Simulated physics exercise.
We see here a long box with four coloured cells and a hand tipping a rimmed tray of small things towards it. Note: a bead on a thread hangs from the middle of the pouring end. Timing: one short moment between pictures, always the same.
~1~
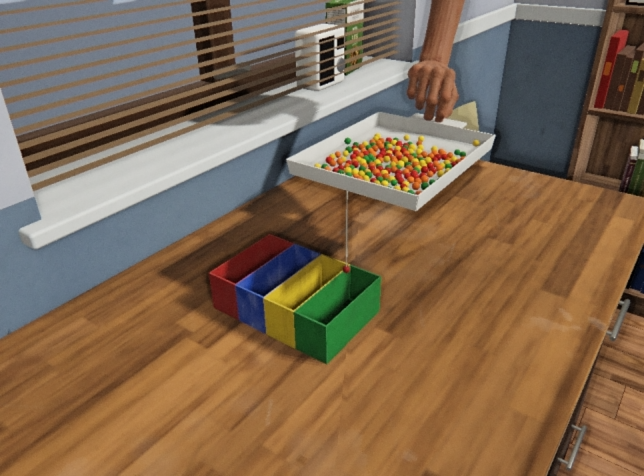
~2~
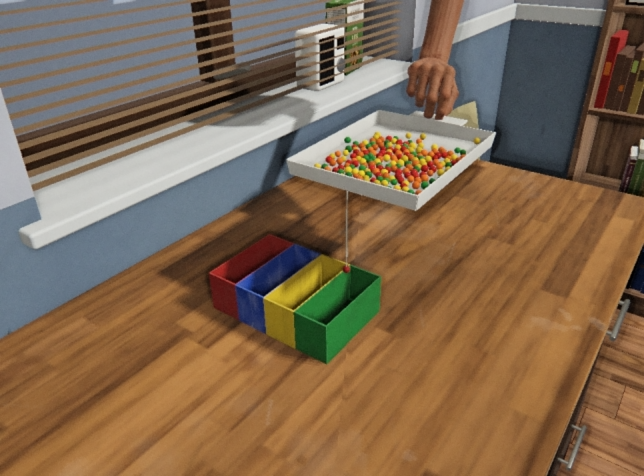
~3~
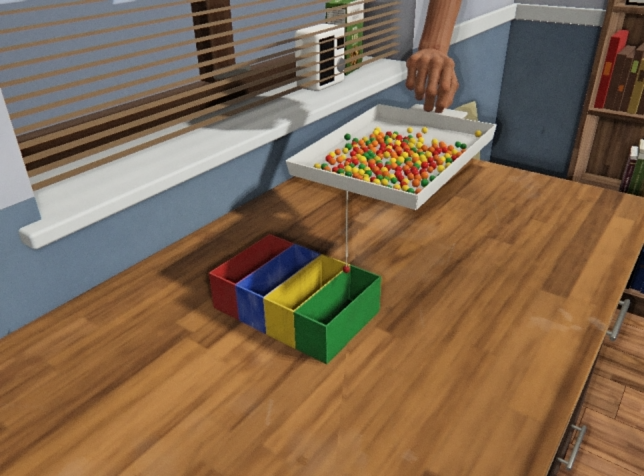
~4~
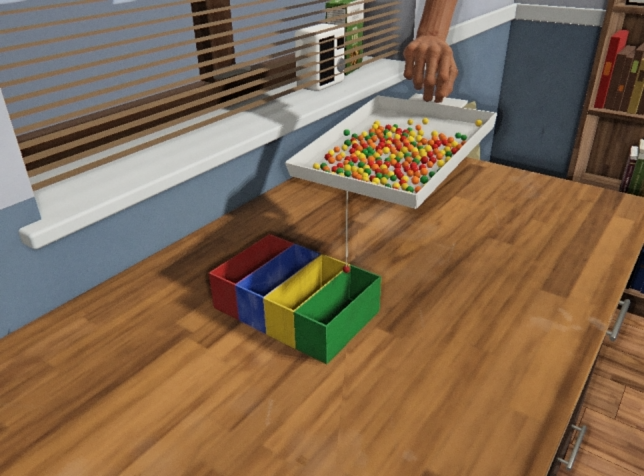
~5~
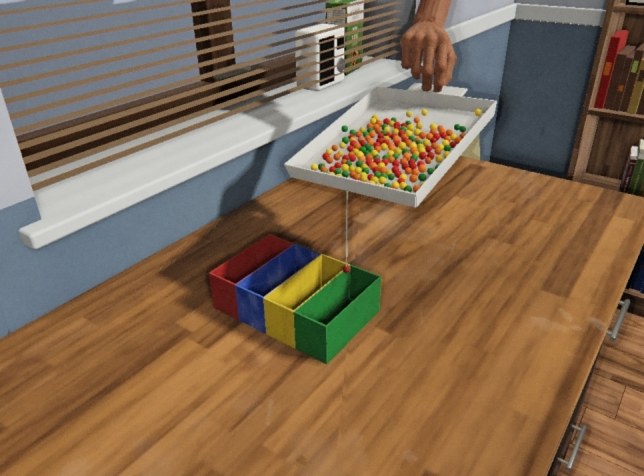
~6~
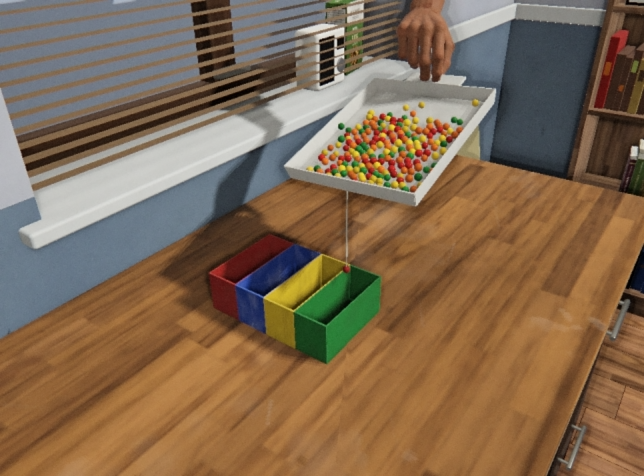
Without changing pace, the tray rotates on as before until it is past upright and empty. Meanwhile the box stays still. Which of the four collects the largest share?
The blue one.
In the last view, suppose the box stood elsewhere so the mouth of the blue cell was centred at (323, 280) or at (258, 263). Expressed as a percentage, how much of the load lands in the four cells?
First case: Some 80 %; second case: Some 80 %.
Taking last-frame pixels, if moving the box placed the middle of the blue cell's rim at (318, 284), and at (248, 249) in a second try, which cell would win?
At the first place red, at the second that green cell.
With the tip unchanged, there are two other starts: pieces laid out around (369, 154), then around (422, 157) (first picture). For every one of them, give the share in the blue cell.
First 40 %, then 50 %.
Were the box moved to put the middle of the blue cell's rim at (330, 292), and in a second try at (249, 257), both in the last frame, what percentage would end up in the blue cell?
About 20 and 0 per cent respectively.
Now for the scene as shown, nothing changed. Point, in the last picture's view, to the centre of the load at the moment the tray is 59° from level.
Look close to (346, 158) in the last picture.
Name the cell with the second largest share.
The second spot goes to the yellow cell.
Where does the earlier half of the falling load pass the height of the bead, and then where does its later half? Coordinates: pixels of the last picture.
It passes near (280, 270) first and then near (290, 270).
Soon, tray tipped steeply; nearly all on the tray; a stray few falling or outside the box.
A while on, tray tipped right over; about a quarter on the tray; about a quarter in the blue cell; a small part in the yellow cell; a small part in the green cell; a stray few in the red cell; about a quarter falling or outside the box.
Towards the end, tray tipped past a quarter turn; about half in the blue cell; about a quarter in the yellow cell; a small part in the green cell; a stray few in the red cell; a small part falling or outside the box.
Finally, tray tipped past a quarter turn; about half in the blue cell; about a quarter in the yellow cell; a small part in the green cell; a stray few in the red cell; a small part outside the box.
